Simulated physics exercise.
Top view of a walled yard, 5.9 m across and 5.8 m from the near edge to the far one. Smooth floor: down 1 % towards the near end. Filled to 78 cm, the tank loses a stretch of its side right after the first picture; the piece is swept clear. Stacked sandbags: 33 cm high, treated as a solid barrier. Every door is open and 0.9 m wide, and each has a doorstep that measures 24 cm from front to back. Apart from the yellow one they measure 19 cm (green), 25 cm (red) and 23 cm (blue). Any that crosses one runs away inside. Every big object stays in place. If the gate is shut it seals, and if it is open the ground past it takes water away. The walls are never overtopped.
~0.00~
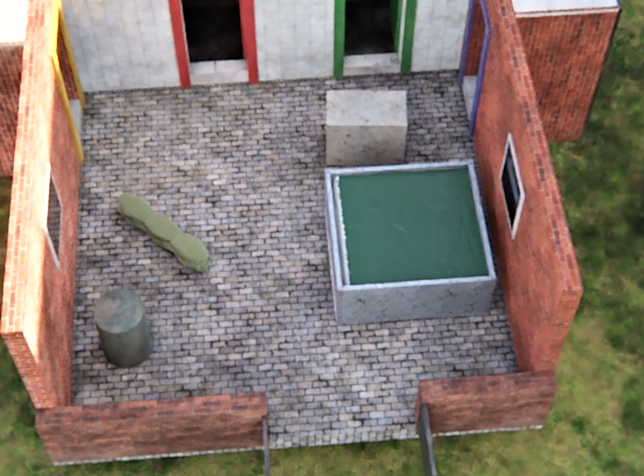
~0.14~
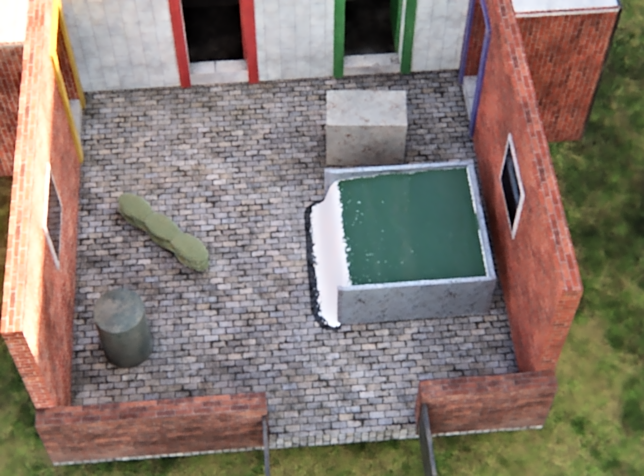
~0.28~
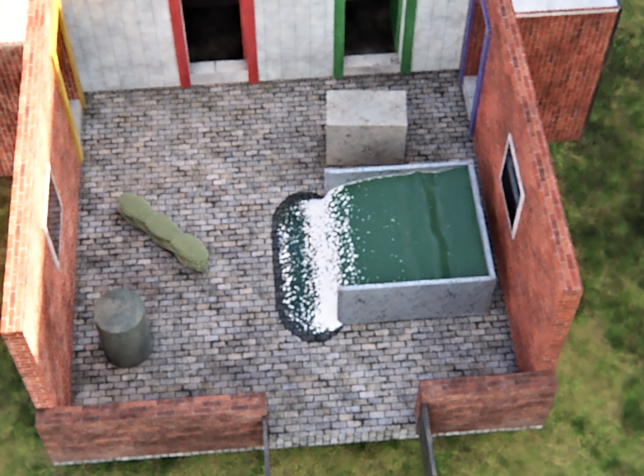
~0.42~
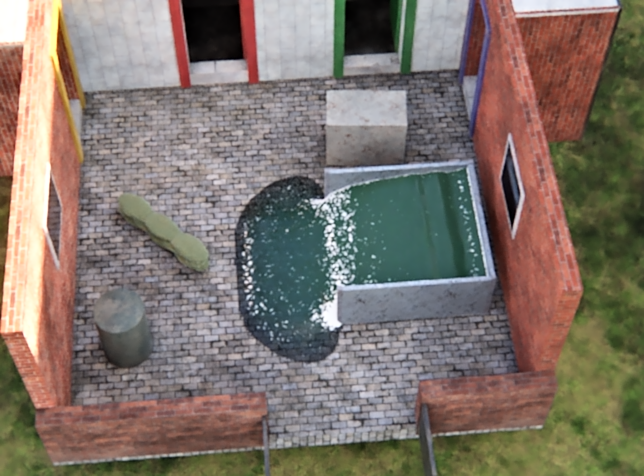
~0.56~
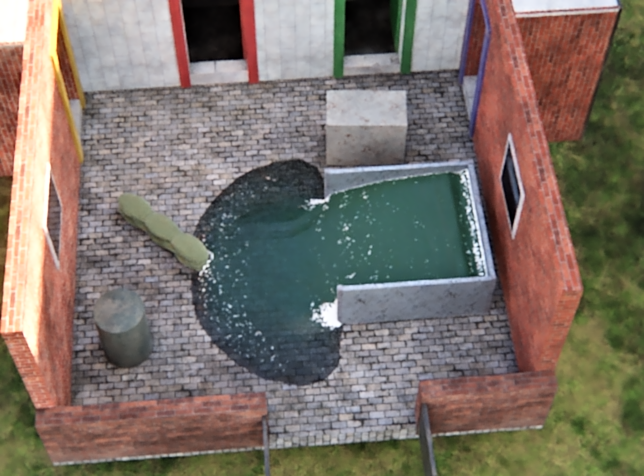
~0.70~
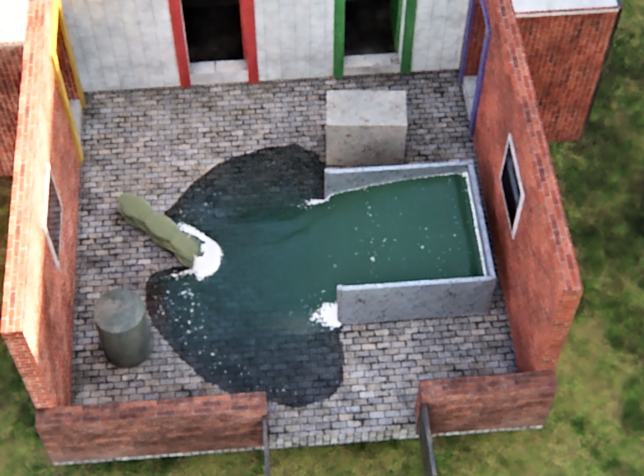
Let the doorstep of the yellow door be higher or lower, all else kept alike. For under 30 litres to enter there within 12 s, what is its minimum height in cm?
Its minimum height would be about 23 cm.
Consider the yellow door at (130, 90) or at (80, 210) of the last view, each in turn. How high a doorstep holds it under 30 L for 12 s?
About 26 cm, then about 15 cm.
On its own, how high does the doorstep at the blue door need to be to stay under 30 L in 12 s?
At blue, roughly 12.0 cm.
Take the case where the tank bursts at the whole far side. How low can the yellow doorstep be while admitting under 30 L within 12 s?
Then 22 cm.
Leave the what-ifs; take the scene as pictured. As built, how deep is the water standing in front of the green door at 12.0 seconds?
Depth: Near 7.0 cm.
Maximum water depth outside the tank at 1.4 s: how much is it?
Up to some 40 centimetres, I'd say.
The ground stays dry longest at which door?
That would be the blue door.
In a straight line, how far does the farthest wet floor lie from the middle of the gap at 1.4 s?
Around 4.4 m out.
After 1.4 s water covers 45 % of the floor, deepest (40 cm) near (75, 325); it has not reached the yellow door.
After 3.0 s water covers 55 % of the floor, deepest (40 cm) near (84, 93); 27 cm at the yellow door, 11 litres in over its 23 cm doorstep.
After 12.0 s water covers 95 % of the floor, deepest (12 cm) near (515, 402); 3 cm at the yellow door, 28 litres in over its 23 cm doorstep.
At the yellow door as built, the water arrived by 1.5 s and peaked near 29 cm at 2.6 s.
With a doorstep of 20.5 cm, 47 litres would have come in within the 12 s; with 27.5 cm, 11 litres. So under 30 litres takes about 23 cm.
